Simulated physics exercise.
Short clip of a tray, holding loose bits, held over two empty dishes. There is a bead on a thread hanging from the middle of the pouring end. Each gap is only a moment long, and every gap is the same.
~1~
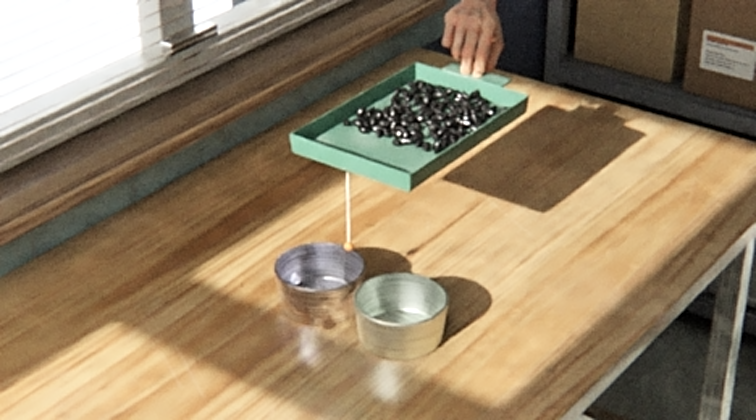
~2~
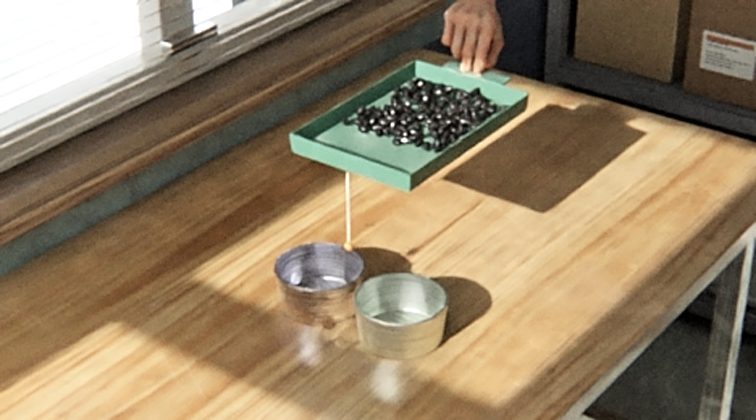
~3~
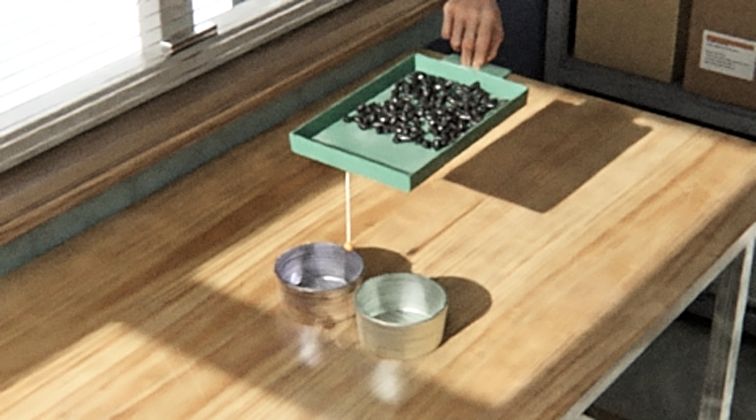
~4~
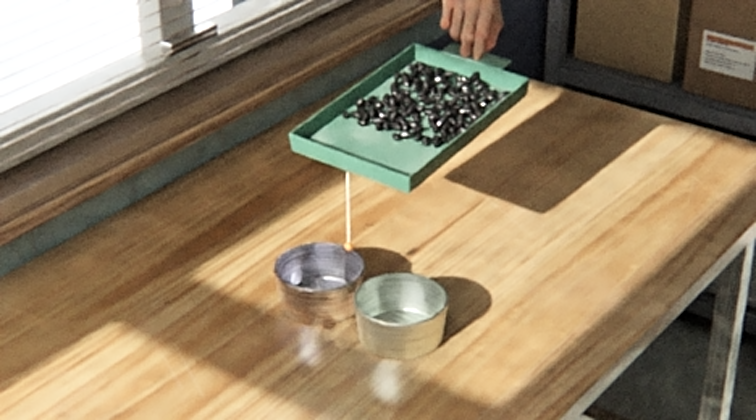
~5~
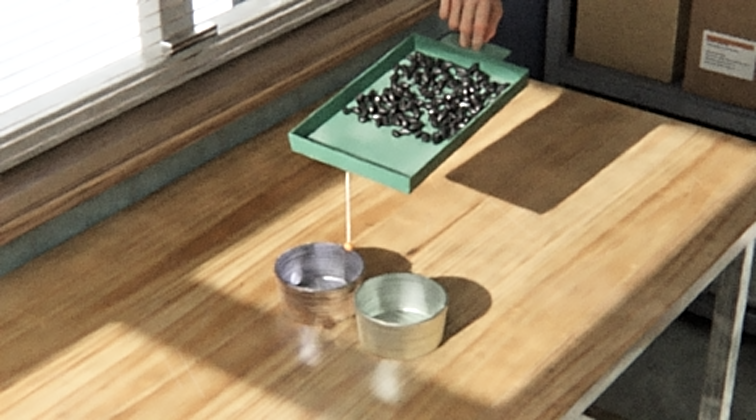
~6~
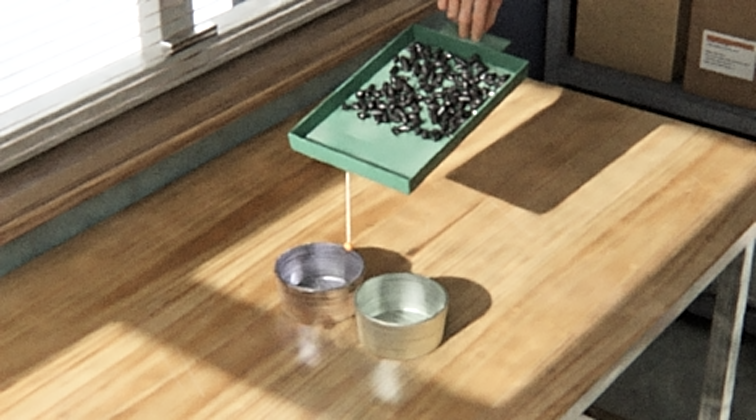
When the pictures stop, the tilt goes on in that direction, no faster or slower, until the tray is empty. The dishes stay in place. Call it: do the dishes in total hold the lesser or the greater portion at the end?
In total they hold the greater portion.
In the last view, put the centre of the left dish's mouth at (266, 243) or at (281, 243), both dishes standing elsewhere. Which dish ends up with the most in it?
Right side first, Right side second.
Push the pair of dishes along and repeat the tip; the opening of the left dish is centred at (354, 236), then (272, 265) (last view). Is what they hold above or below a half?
Result - try one, below the halfway mark; try two, past the halfway mark.
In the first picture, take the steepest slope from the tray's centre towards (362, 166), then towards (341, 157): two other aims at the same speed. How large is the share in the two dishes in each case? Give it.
Lab note: Case 1 near 70 %, case 2 near 60 %.
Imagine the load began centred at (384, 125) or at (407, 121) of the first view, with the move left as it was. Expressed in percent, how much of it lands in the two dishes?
70 % and 70 %.
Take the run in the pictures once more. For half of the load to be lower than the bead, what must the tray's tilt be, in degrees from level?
Tilt: Around 110 degrees.
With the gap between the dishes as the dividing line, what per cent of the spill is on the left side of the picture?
That would be roughly 90 per cent.
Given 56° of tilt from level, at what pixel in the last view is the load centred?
Centre estimate: (376, 144).
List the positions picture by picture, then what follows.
The first frame shows corners of the pouring end (293, 134) and (409, 173), level; middle of the load (429, 114), black beans; left dish (292, 300); right dish (374, 334); bead on its thread (349, 246).
The second frame shows corners of the pouring end (292, 134) and (409, 174), level; middle of the load (429, 113).
The third frame shows corners of the pouring end (292, 134) and (409, 175), tipped barely, lowest at the right corner; middle of the load (429, 108).
The fourth frame shows corners of the pouring end (292, 133) and (408, 176), tipped a little, lowest at the right corner; middle of the load (429, 102).
The fifth frame shows corners of the pouring end (291, 133) and (408, 177), tipped a little, lowest at the right corner; middle of the load (429, 96).
The sixth frame shows corners of the pouring end (290, 133) and (408, 179), tipped a little, lowest at the right corner; middle of the load (428, 89); left dish (292, 300); right dish (374, 334).
Just after the last frame, tray tipped steeply; almost all on the tray; just a few in the right dish; just a few in the air.
A moment on, tray tipped right over; almost all on the tray; just a few in the right dish; just a few in the left dish; just a few in the air.
Further on, tray tipped past a quarter turn; roughly half in the right dish; roughly a third in the left dish; roughly a quarter outside both.
When it is over, tray tipped past a quarter turn; roughly half in the right dish; roughly a third in the left dish; roughly a quarter outside both.
